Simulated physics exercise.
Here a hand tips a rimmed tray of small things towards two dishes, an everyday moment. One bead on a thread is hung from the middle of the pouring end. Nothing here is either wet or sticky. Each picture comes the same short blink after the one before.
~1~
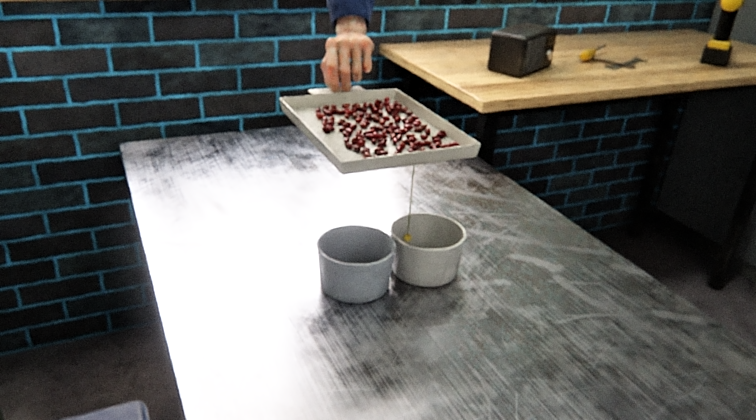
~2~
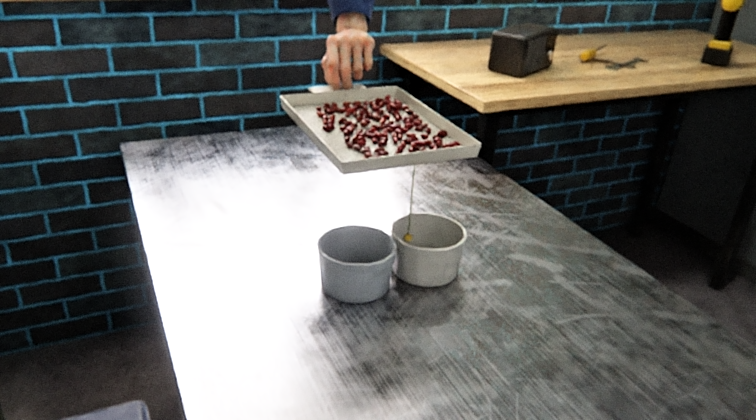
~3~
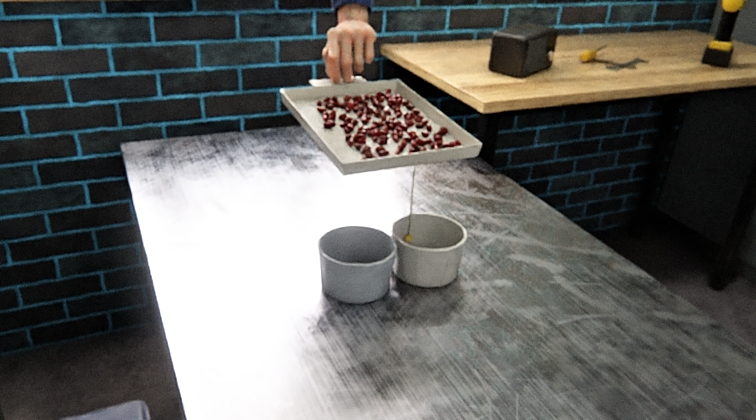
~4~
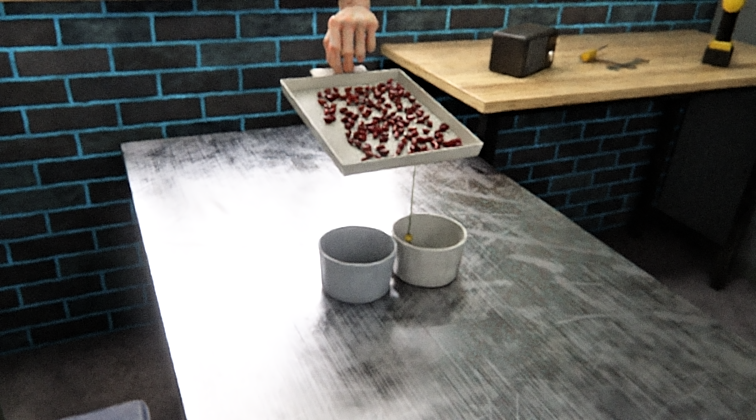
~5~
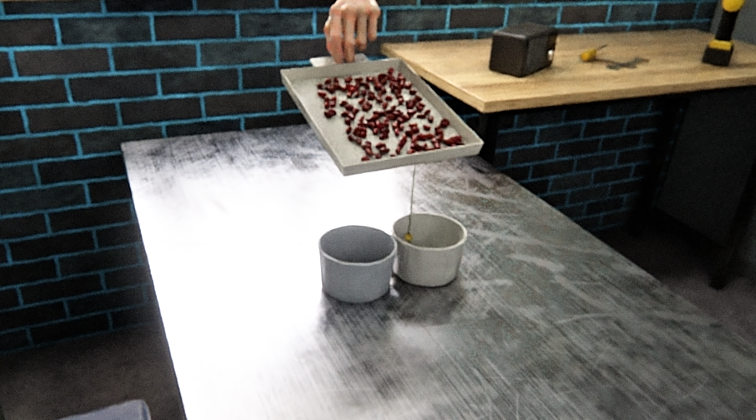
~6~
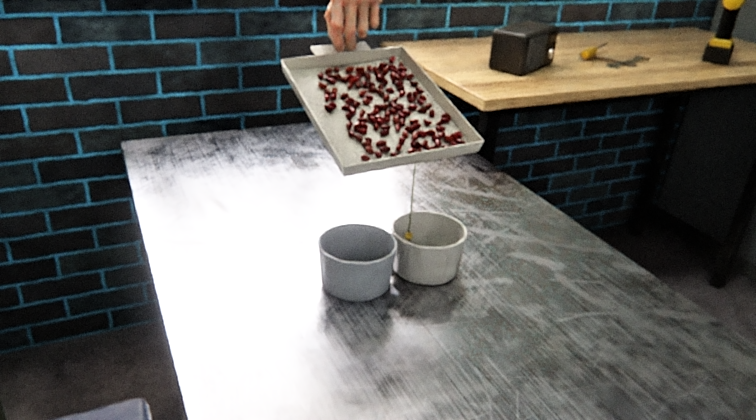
At the start, a hand holds a rimmed tray of dark red beans nearly level above two small dishes on a table, with a bead hanging on a thread from its front edge. The hand then gradually raises the back of the tray, tilting it towards the viewer, while the beans stay scattered across it.
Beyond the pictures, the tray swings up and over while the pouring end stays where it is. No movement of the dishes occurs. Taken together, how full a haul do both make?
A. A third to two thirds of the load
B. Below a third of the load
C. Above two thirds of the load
The answer is B.
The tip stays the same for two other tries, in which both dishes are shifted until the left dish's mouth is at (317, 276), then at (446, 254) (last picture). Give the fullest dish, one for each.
Going by the two tries in order: The right-placed dish, then the left-placed dish.
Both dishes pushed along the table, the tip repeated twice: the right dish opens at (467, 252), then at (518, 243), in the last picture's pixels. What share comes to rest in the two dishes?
Around 70 and then 30 per cent.
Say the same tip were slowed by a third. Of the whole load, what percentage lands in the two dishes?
Roughly 0 percent.
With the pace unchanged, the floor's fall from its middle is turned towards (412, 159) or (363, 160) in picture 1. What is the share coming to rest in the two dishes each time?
First heading 0 %, second heading 50 %.
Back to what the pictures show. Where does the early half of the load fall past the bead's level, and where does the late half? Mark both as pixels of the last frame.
The opening part goes through (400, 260); what follows goes through (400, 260).
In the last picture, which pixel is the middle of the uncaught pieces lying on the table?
Look around (409, 327) in the last picture.
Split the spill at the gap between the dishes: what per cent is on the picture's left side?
That would be roughly 30 per cent.
Just after the last frame, tray tipped steeply; almost all on the tray; just a few in the air.
A moment on, tray tipped right over; the larger part on the tray; just a few in the left dish; about a tenth outside both.
Further on, tray tipped past a quarter turn; just a few in the left dish; just a few in the right dish; almost all outside both.
When it is over, tray tipped past a quarter turn; just a few in the left dish; just a few in the right dish; almost all outside both.
